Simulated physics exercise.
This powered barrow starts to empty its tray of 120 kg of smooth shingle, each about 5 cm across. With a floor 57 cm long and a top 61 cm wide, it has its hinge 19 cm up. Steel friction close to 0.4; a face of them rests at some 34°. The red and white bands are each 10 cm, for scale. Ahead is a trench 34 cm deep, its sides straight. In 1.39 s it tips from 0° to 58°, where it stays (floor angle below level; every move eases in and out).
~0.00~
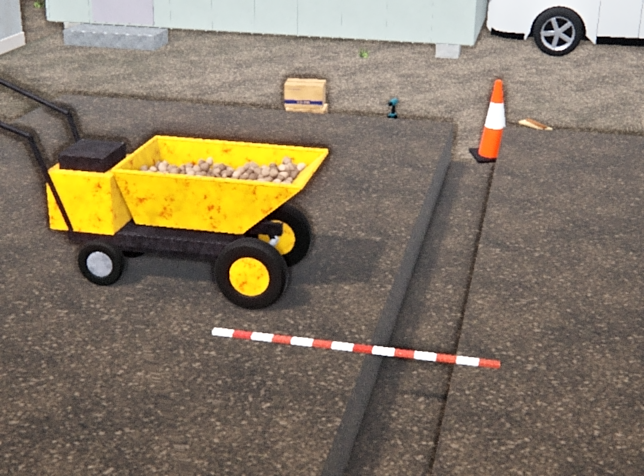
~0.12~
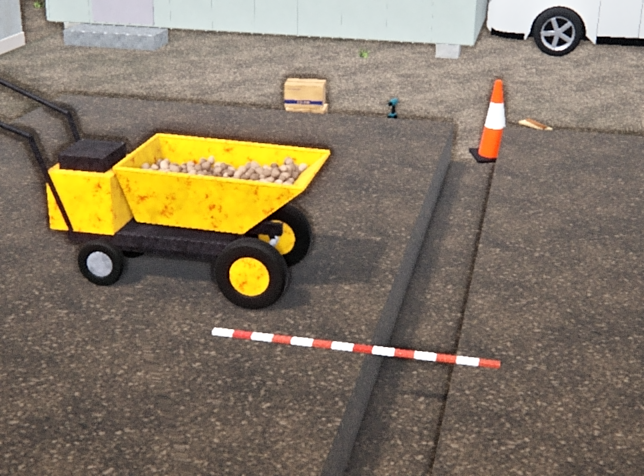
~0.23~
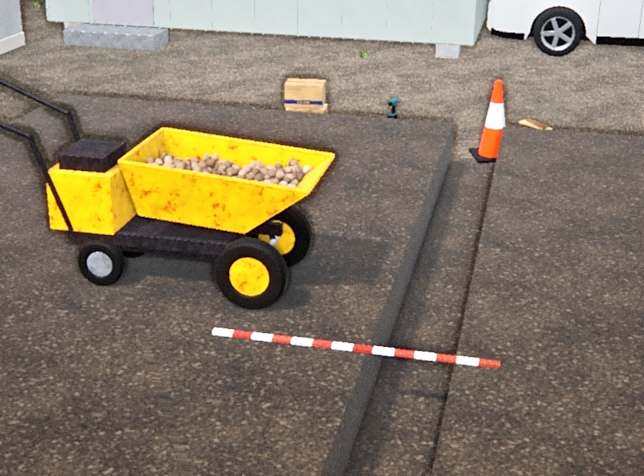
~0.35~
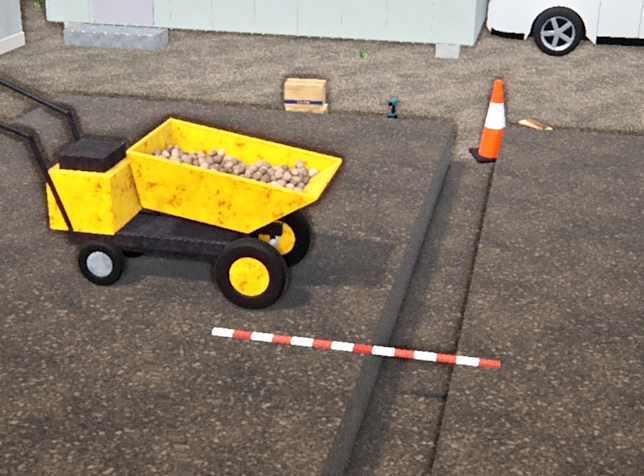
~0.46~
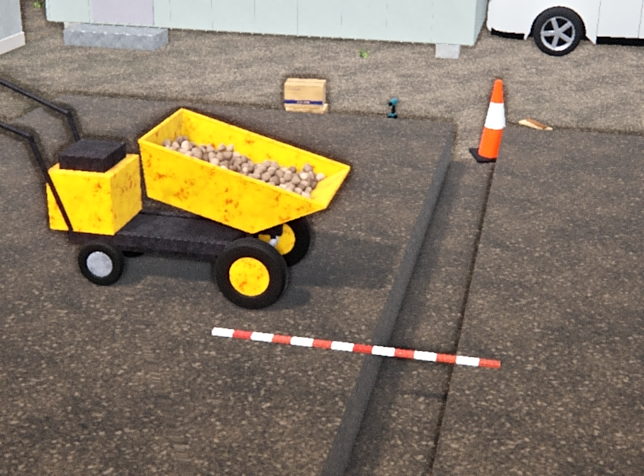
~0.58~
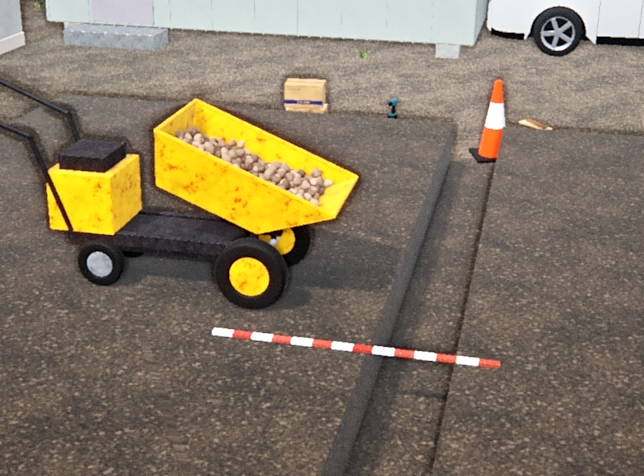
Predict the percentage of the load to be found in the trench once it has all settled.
Roughly 100 percent of the load ends up there.
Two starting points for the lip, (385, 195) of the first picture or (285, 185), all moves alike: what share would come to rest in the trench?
I'd expect close to 30 per cent at the first and 90 per cent at the second.
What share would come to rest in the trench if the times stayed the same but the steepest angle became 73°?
Then about 90 per cent.
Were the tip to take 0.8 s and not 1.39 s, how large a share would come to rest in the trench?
Probably about 100 in a hundred.
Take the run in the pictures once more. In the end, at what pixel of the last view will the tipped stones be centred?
Their middle lands near (424, 348).
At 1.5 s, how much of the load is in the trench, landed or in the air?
About 25%.
After 1.0 s the floor is at 49°; 100 % in the tray; the foremost stones are at (355, 233).
After 1.5 s the floor is at 58°; 69 % in the tray, 4 % short of the trench, 27 % in the trench; the foremost stones are at (441, 347).
After 1.8 s the floor is at 58°; 30 % in the tray, 3 % short of the trench, 67 % in the trench; the foremost stones are at (462, 350).
After 3.8 s the floor is at 58°; 0 % in the tray, 100 % in the trench; the foremost stones are at (467, 336).
